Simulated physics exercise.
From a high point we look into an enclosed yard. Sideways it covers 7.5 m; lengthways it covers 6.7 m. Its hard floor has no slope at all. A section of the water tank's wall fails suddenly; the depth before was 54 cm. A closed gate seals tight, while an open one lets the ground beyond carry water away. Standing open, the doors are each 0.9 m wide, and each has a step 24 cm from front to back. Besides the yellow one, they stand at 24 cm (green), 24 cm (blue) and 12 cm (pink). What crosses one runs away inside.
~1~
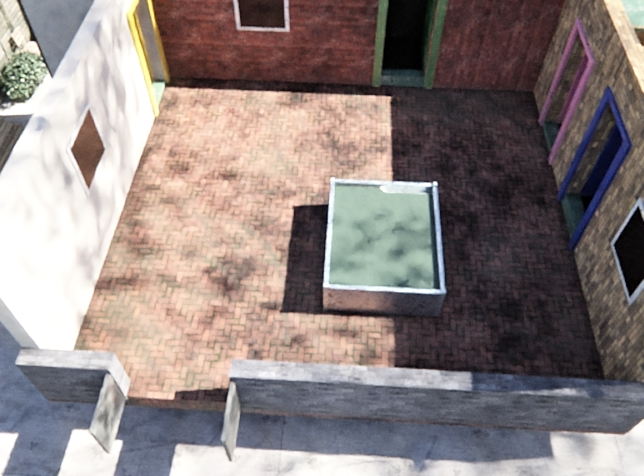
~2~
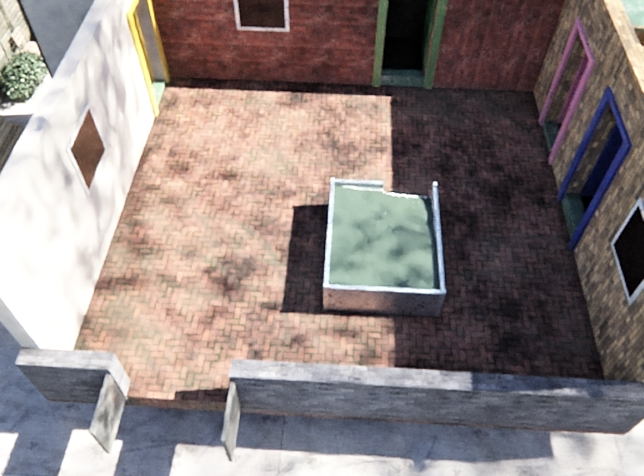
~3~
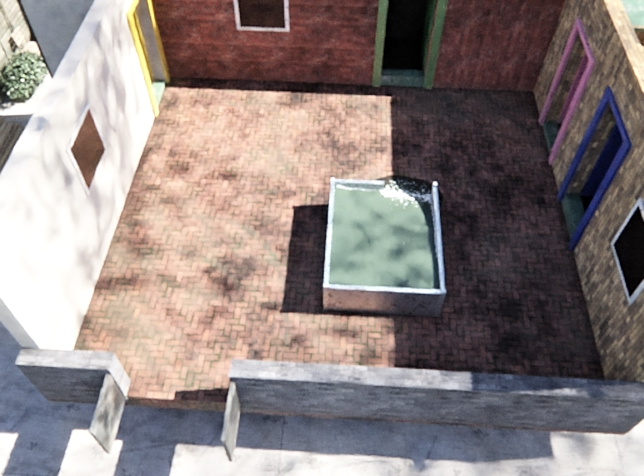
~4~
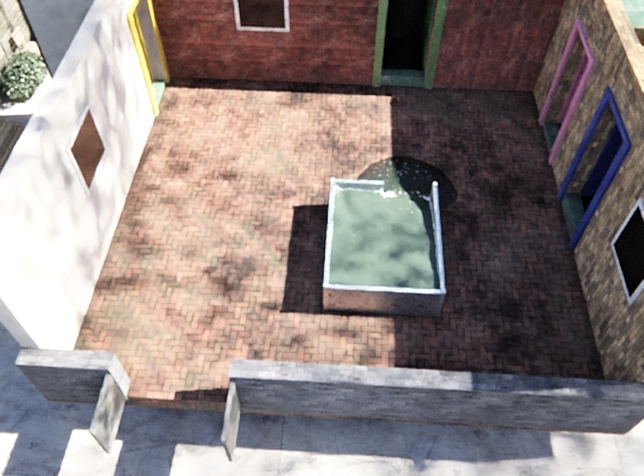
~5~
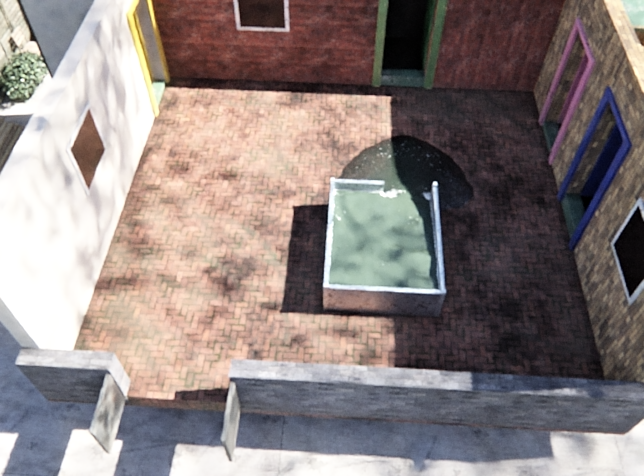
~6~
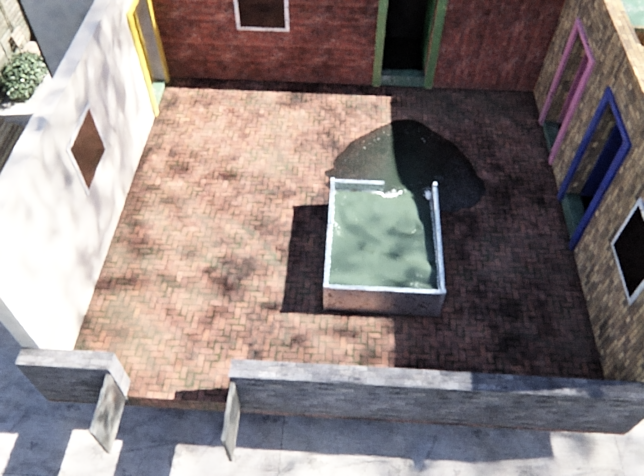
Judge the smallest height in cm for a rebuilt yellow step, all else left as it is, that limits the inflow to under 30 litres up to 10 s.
Roughly 5.5 cm at the least.
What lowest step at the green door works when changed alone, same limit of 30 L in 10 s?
About 12.5 cm at green.
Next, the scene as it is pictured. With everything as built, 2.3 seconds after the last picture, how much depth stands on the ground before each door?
In cm: Green 16, yellow 0, blue 0, pink 8.
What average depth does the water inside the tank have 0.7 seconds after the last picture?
Roughly 40 cm on average.
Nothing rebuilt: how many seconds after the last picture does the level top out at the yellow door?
Some 4.0 s, more or less.
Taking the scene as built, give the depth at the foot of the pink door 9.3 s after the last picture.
It comes to about 6.0 centimetres deep.
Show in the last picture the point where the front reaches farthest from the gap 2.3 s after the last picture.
Around (221, 80).
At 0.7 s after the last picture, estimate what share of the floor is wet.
I'd say near 20 percent is wet.
Then, 0.7 s after the last picture water covers 20 % of the floor, deepest (32 cm) near (409, 207); it has not reached the yellow door.
Then, 2.3 s after the last picture water covers 30 % of the floor, deepest (24 cm) near (529, 92); it has not reached the yellow door.
Then, 9.3 s after the last picture water covers 80 % of the floor, deepest (8 cm) near (502, 91); 7 cm at the yellow door, 0 litres in over its 10 cm step.
At the yellow door as built, the water peaked near 10 cm, 4.1 s after the last picture.
With a step of 5 cm, 37 litres would have come in within the 10 s; with 6.5 cm, 15 litres. So under 30 litres takes about 5.5 cm.
